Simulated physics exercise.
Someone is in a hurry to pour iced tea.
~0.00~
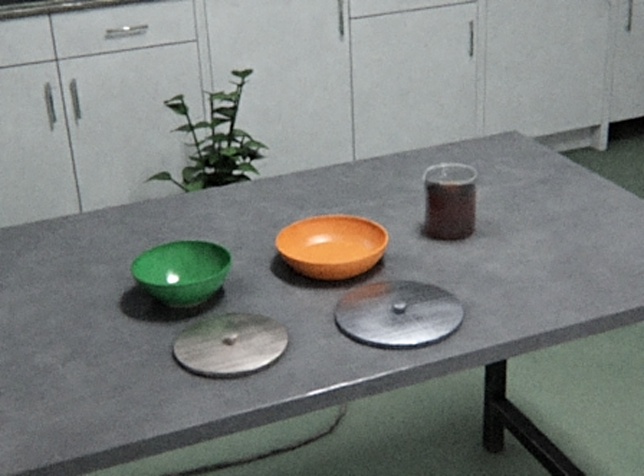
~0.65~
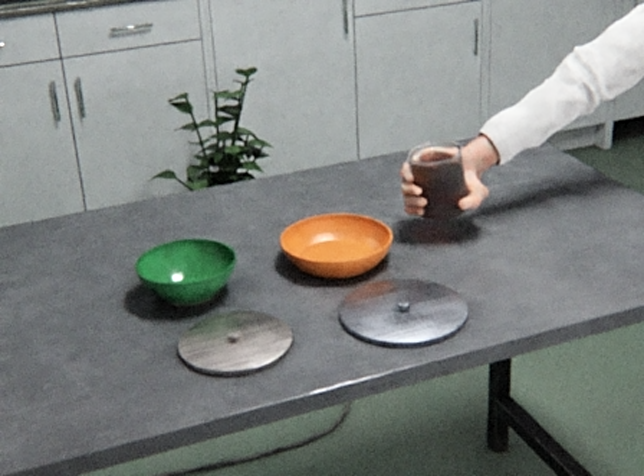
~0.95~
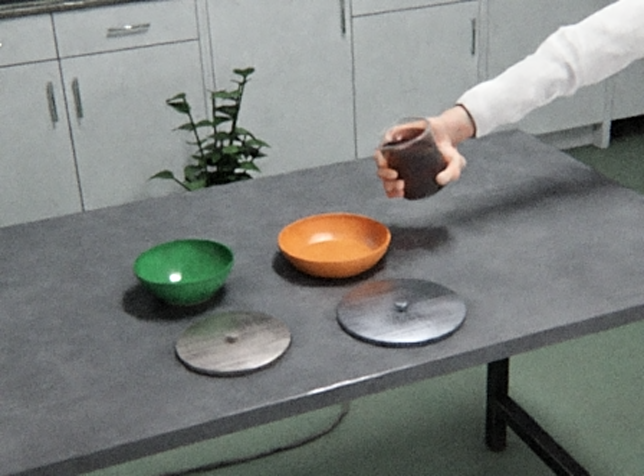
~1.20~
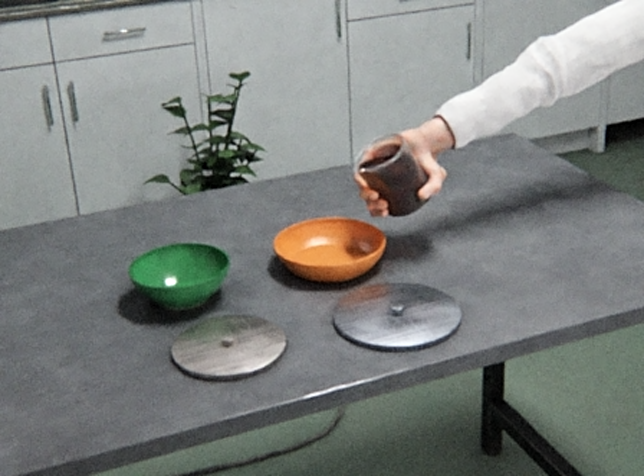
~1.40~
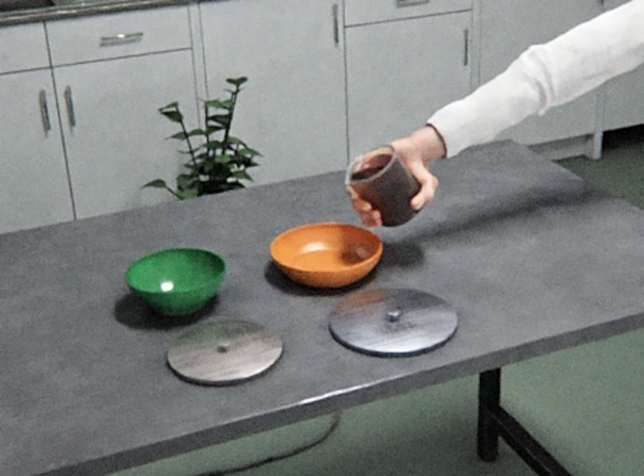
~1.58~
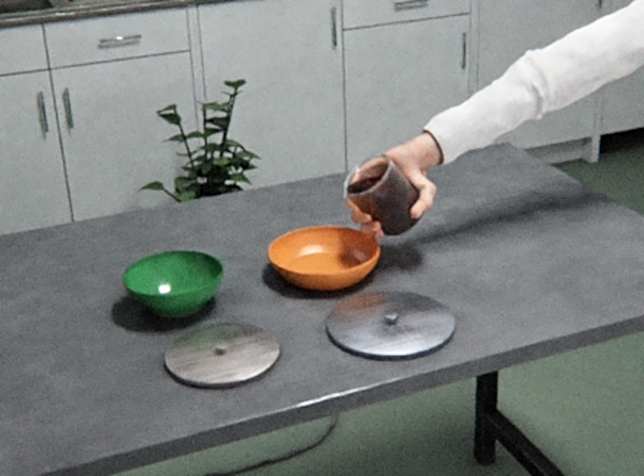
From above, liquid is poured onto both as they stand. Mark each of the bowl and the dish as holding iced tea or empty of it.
Bowl holding, dish holding.
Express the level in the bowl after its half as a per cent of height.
Near 45 in a hundred.
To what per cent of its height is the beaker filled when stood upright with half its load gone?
Roughly 35 in a hundred, by my reckoning.
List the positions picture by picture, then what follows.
All stand on the top; beaker (451, 201) about two thirds full; dish (332, 252) open; bowl (184, 280) open, in the first picture.
The hand lifts the beaker; beaker about two thirds full, surface at (438, 169); dish (337, 250) open, in the second picture.
Tilting; beaker (414, 158) tipped 20° with all of its load; bowl (186, 279) open, in the third picture.
No stream yet; beaker (394, 174) tipped 30° with all of its load; dish (330, 254) open, in the fourth picture.
Still nothing leaves it; beaker (386, 185) tipped 30° with all of its load; bowl (178, 288) open, in the fifth picture.
On the point of pouring; beaker (385, 195) tipped 35° with all of its load; dish (324, 262) open; bowl (175, 290) open, in the sixth picture.
After 2.3 s, the iced tea goes into the dish.
After 3.2 s, the iced tea goes into the bowl.
After 4.6 s, the dish has its share inside; the bowl has its share inside.
